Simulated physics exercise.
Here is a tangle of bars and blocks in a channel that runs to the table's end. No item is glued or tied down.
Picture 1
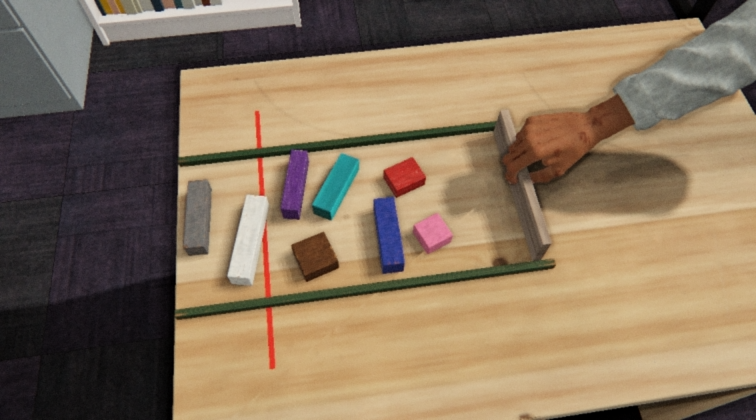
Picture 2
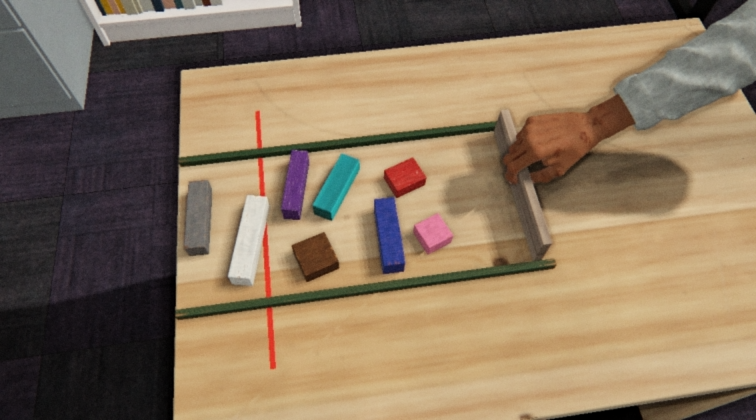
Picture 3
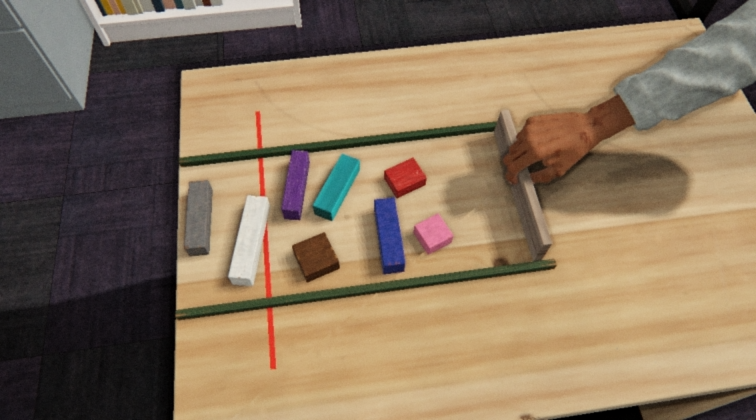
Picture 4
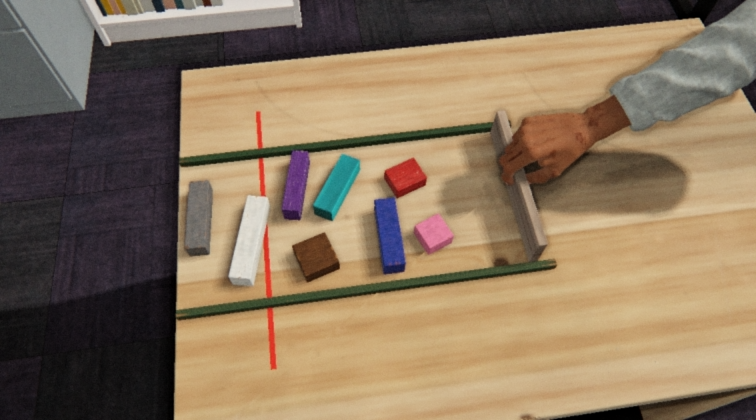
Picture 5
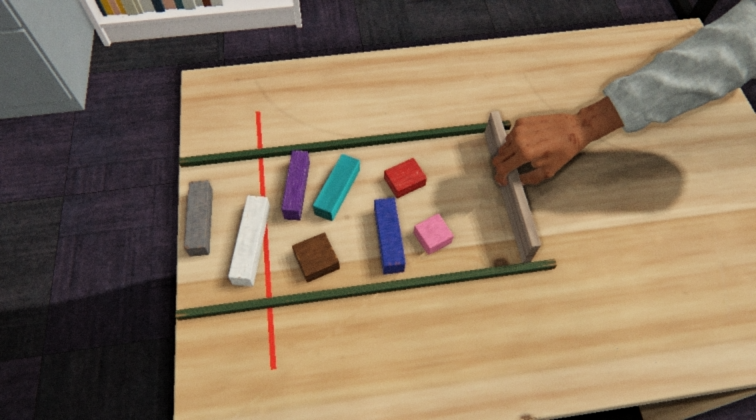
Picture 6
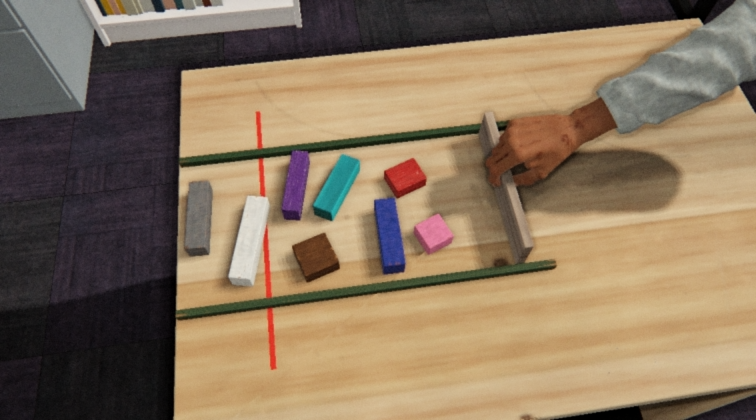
The video shows colored bars and blocks lying still between two green rails on a wooden table, with a red line crossing near the left, while a hand at the right slides an upright board slightly leftward without touching them.
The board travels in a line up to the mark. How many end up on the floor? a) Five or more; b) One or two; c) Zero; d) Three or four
One or two (b).
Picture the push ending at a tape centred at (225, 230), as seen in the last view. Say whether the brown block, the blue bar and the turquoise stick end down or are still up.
The outcome is that the brown block goes down, the blue bar does not come off and the turquoise stick goes down.
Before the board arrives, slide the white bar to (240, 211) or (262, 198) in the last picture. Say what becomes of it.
First place: It goes off the edge; second place: It goes off the edge.
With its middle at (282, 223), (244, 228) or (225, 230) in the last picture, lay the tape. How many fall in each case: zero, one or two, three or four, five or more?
Run 1 - one to two; run 2 - three or four; run 3 - 5 or more.
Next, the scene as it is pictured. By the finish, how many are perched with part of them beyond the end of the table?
The count is 1.
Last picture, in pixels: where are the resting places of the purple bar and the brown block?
I'd put one close to (190, 192) and the other close to (196, 269).
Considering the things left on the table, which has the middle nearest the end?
Answer: The purple bar.
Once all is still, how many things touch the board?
2 in contact.
Soon after, none off yet; grey bar at rest near (199, 218); white bar at rest near (250, 240); purple bar at rest near (296, 185).
Then, none off yet; grey bar at rest near (199, 218); white bar moved a little near (239, 241); purple bar moved a little near (265, 187).
At rest, the number that fall off is one or two; fallen, white bar and grey bar.
